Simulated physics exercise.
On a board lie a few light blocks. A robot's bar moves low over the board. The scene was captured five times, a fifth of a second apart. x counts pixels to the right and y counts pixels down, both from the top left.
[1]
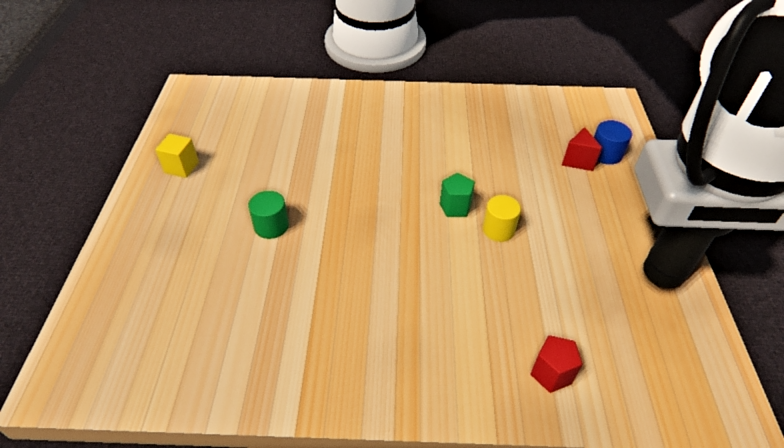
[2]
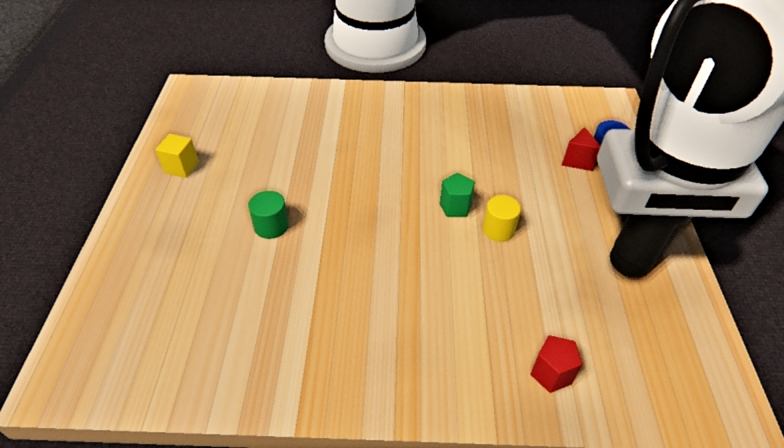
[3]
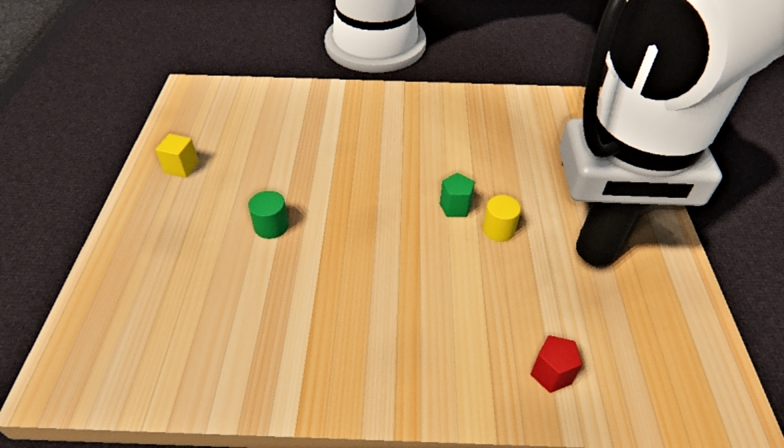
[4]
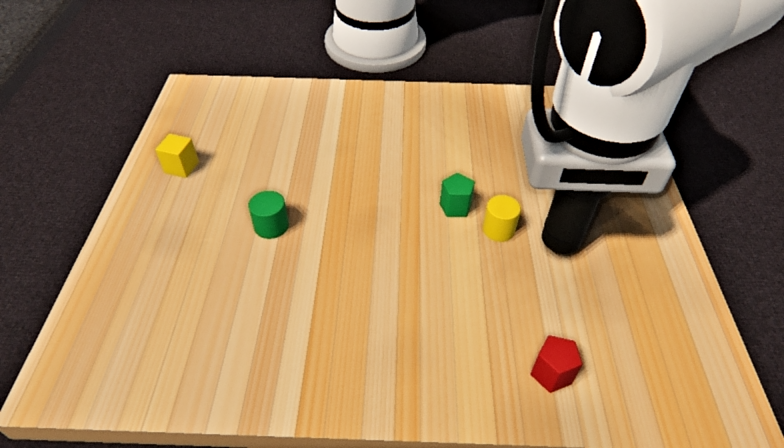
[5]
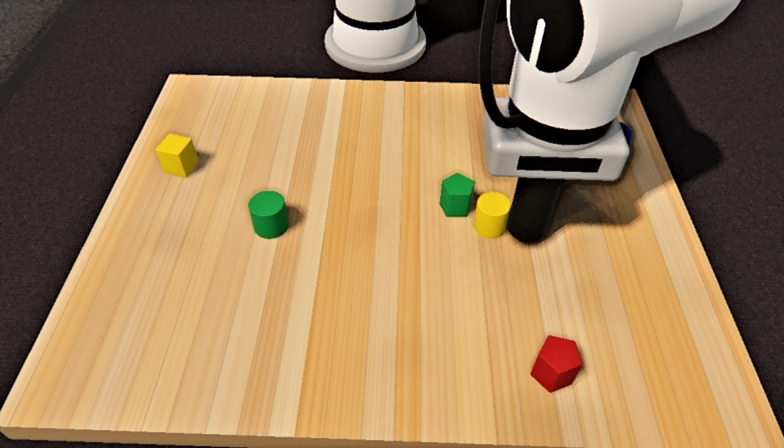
A robot arm moves its black bar left across the board and nudges the yellow cylinder left.
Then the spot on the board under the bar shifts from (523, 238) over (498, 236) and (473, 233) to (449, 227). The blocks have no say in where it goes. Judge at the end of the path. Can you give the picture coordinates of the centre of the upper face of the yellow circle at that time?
It will likely be found at (422, 188).
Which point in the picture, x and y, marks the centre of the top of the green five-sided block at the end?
At (435, 169).
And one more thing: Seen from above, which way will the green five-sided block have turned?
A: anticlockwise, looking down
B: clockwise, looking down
I'll go with B - clockwise, looking down.
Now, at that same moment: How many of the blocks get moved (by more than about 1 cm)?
The number is two.
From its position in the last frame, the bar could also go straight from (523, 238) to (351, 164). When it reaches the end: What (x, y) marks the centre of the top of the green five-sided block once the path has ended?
It is at (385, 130).
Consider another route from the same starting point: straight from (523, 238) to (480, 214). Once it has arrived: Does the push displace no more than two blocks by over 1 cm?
Yes
The first path, step by step. Halfway along, bar at (486, 225); green five-sided block at (444, 176), turned 50° clockwise; yellow circle at (457, 197).
At the end, bar at (450, 217); green five-sided block at (435, 169), turned 85° clockwise; yellow circle at (422, 188).
